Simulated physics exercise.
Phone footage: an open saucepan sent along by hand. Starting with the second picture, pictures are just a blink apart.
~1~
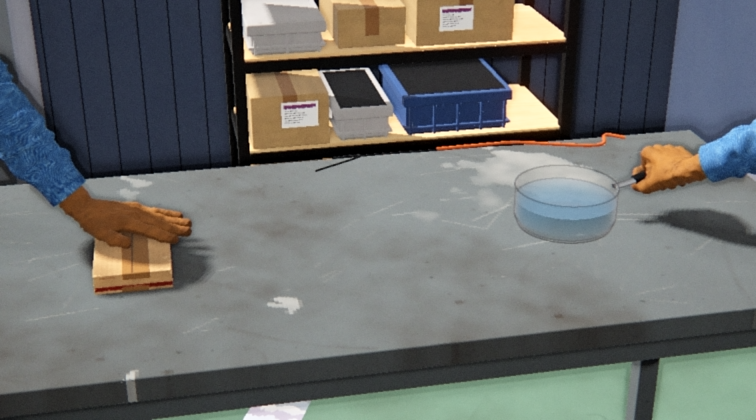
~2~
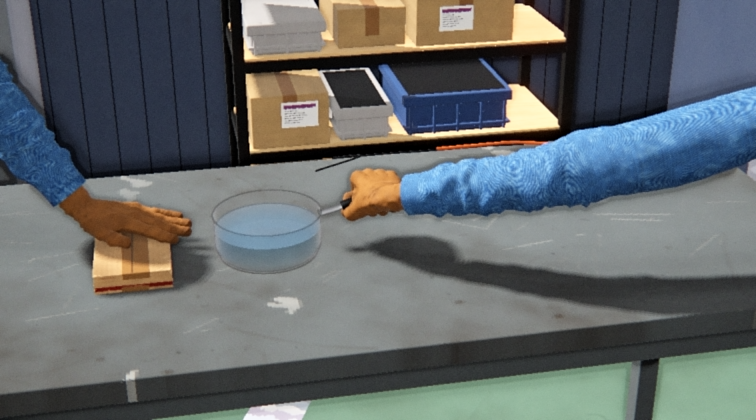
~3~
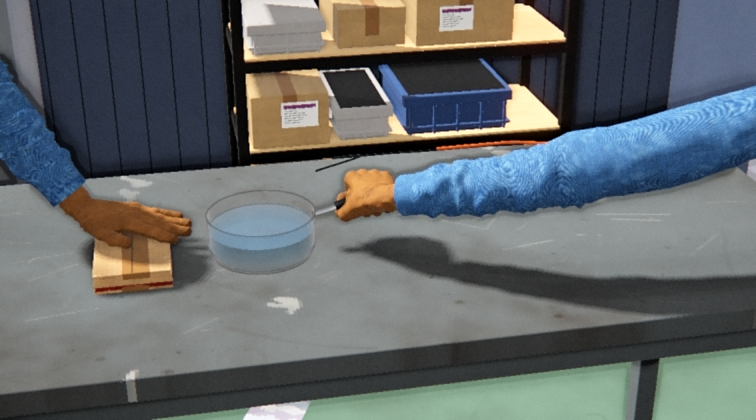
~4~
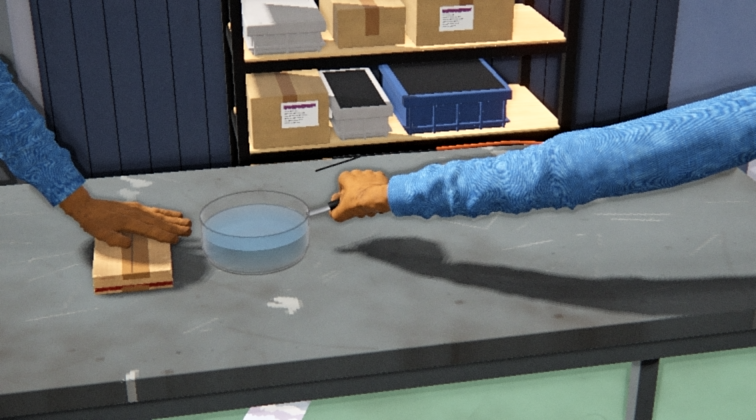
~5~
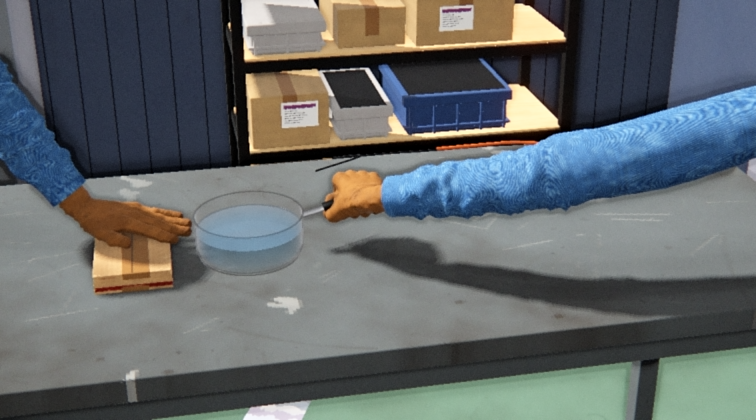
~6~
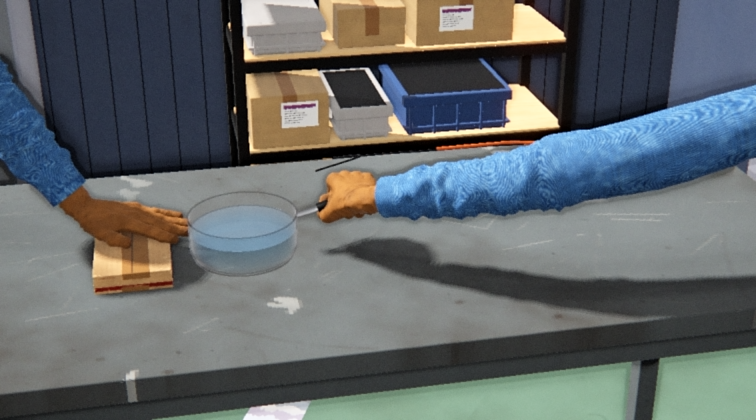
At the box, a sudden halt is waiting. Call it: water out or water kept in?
Kept in.
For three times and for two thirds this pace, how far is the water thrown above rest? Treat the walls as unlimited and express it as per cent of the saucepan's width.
Peak: About 20 %, then about 5 %.
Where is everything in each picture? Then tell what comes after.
In the first picture, at rest; saucepan (565, 203) about two thirds full; box (133, 255).
In the second picture, under way; saucepan about two thirds full, surface at (268, 225).
In the third picture, a step of some 5 px; saucepan (262, 231) about two thirds full.
In the fourth picture, a step of some 5 px; saucepan about two thirds full, surface at (256, 227).
In the fifth picture, a step of some 5 px; saucepan (250, 232) about two thirds full.
In the sixth picture, a step of some 5 px; saucepan about two thirds full, surface at (243, 227); box (133, 255).
A moment on, the saucepan meets the box.
Further on, the water surges up the wall; the wave climbs under half way to the rim.
When it is over, the saucepan stands at the box; all is still inside.
